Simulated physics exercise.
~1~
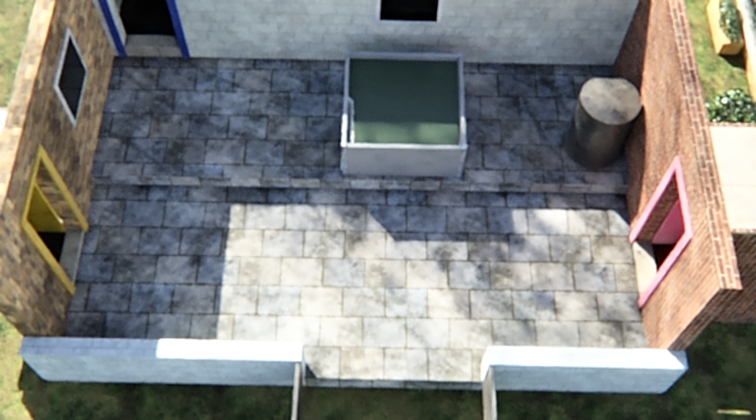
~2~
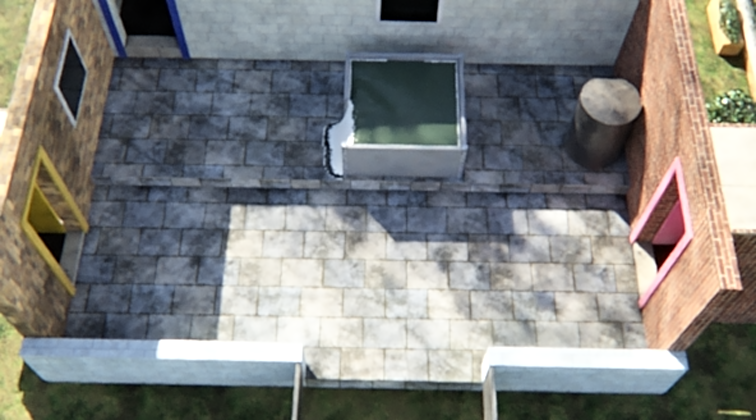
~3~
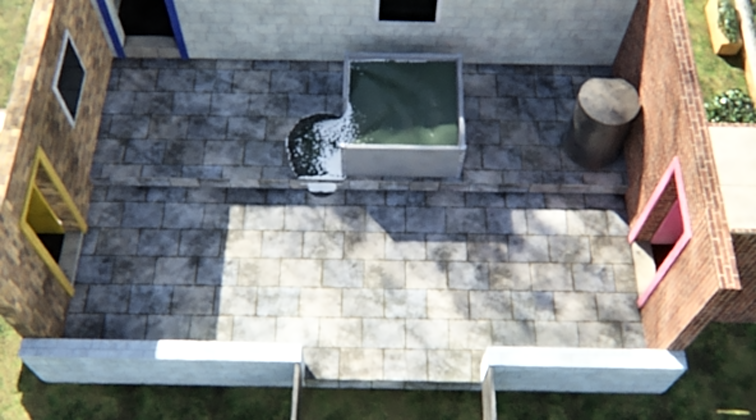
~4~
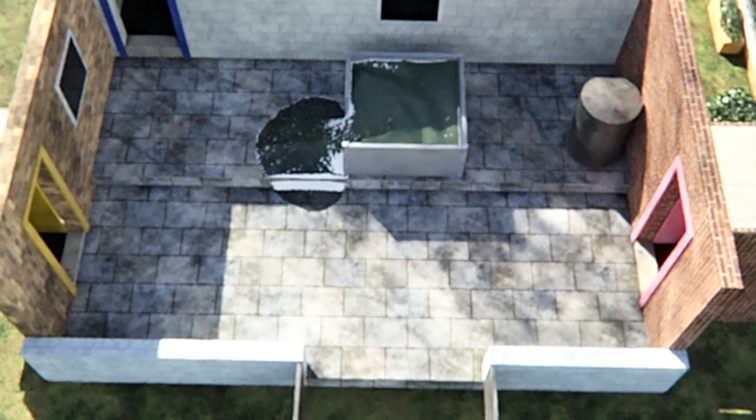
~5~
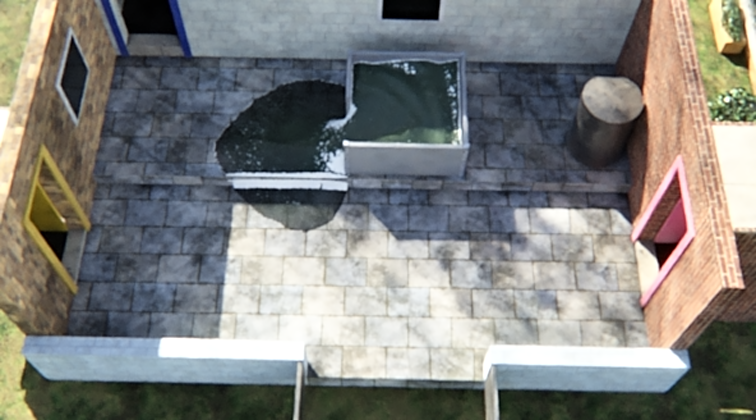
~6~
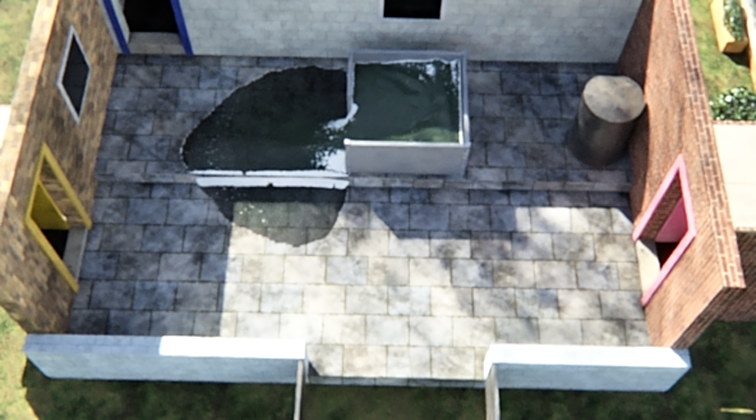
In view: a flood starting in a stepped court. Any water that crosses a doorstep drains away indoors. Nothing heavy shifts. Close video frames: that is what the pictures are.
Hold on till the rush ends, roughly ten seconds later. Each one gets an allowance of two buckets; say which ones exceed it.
At the end, the yellow door will let through over two buckets; the pink door will let through no more than two buckets; the blue door will let through no more than two buckets.
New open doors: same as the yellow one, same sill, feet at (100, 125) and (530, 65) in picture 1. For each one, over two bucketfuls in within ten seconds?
In order: Overshoots; falls short.
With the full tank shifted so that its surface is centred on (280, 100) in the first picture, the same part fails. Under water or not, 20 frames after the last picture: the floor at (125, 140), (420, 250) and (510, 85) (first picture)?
Result: Inundated; spared; spared.
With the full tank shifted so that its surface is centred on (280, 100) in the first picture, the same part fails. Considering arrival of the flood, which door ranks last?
The pink door.
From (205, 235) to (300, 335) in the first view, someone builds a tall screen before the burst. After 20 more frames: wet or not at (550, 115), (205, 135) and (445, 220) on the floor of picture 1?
First spared, then soaked, then spared.
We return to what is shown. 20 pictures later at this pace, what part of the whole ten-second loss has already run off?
Note - share reached: 25 %.
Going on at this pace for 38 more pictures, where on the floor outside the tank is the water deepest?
Deepest point: About (64, 353).
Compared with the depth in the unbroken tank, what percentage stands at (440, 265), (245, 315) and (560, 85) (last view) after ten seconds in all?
Going place by place: 4 %, 10 % and 2 %.
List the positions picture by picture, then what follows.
In the first frame, still water in the open tank at (404, 102).
In the second frame, water pours out at (348, 141) and has run to (336, 125).
In the third frame, water pours out at (347, 142) and has run to (295, 135).
In the fourth frame, water pours out at (349, 142) and has run to (260, 146).
In the fifth frame, the front is at (221, 155), out from the gap at (350, 140).
In the sixth frame, water pours out at (351, 139) and has run to (189, 159).
A moment on, water covers 30 % of the floor; the yellow door not reached, the pink door not reached, the blue door not reached.
Next, water covers 40 % of the floor; the yellow door under two buckets in, the pink door not reached, the blue door wet at the sill, nothing in.
Then, water covers 40 % of the floor; the yellow door over two buckets in, the pink door not reached, the blue door wet at the sill, nothing in.
Later, water covers 55 % of the floor; the yellow door over two buckets in, the pink door not reached, the blue door wet at the sill, nothing in.
In the end, water covers 85 % of the floor; the yellow door over two buckets in, the pink door not reached, the blue door wet at the sill, nothing in.
